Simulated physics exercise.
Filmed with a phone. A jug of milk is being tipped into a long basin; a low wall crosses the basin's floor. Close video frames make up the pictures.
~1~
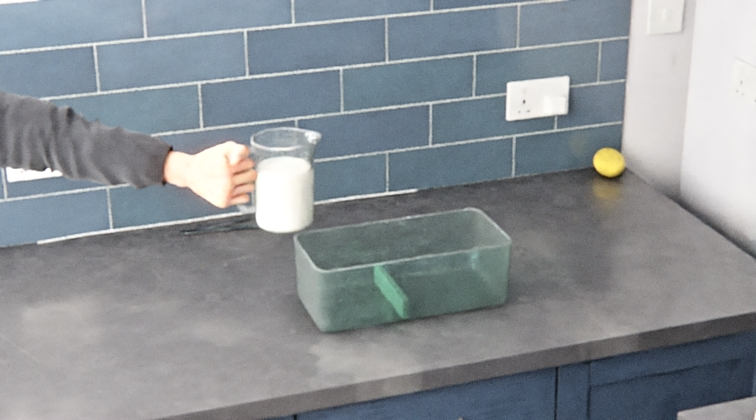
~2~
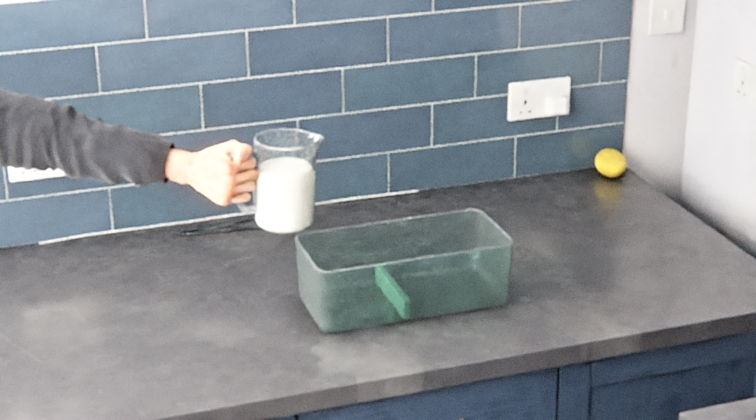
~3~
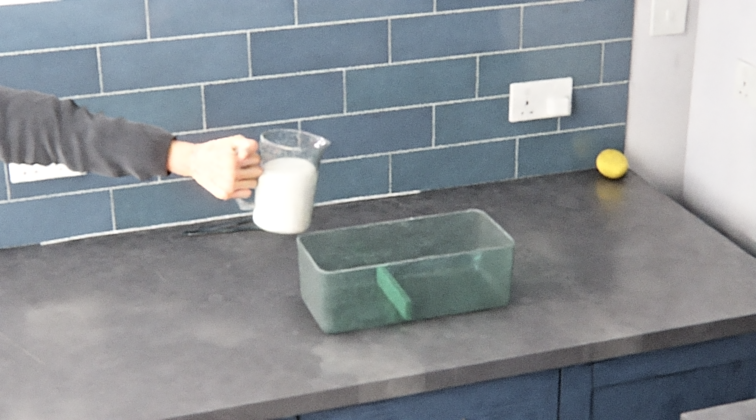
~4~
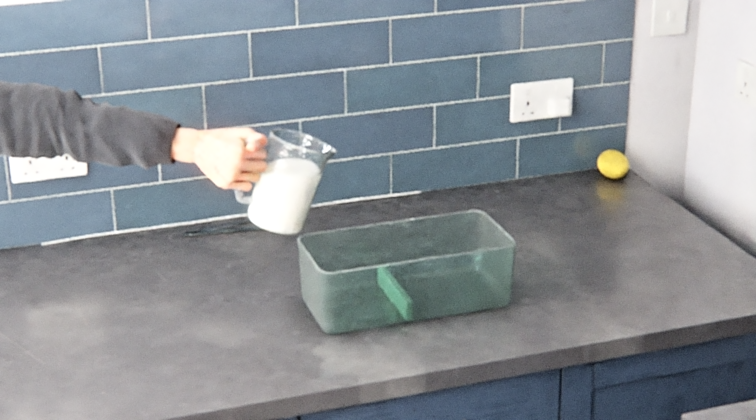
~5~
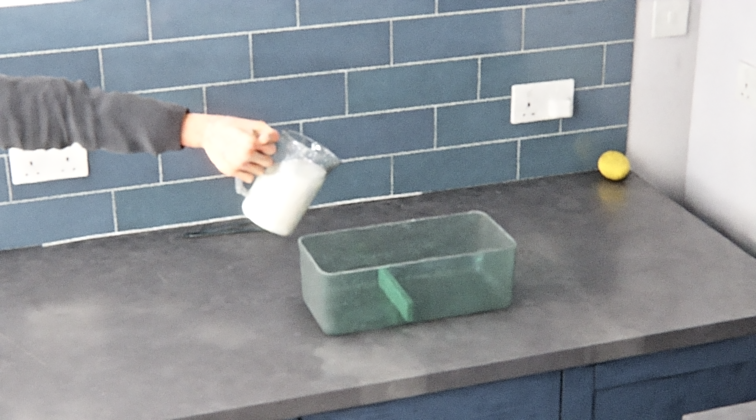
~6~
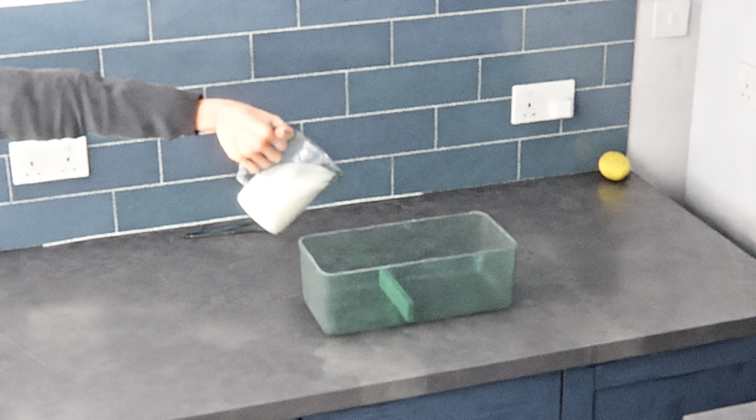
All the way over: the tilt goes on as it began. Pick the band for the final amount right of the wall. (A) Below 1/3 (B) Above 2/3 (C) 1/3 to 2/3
Below 1/3.
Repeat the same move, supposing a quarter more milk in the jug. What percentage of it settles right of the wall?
It should come out close to 20 per cent.
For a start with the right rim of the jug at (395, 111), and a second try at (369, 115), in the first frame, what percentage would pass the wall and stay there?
First about 90, then 90 per cent.
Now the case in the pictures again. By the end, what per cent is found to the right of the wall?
Some 10 per cent.
A moment on, the jug is tipped on its side and 75 per cent is still to pour, 7 is left of the wall and 0 right of it.
Next, the jug is tipped on its side and 35 per cent is still to pour, 44 is left of the wall and 0 right of it.
Then the jug is tipped on its side and 14 per cent is still to pour, 69 is left of the wall and 5 right of it.
Later the jug is tipped on its side and 5 per cent is still to pour, 80 is left of the wall and 7 right of it.
In the end 84 per cent lies left of the wall, 12 right of it and 5 outside.
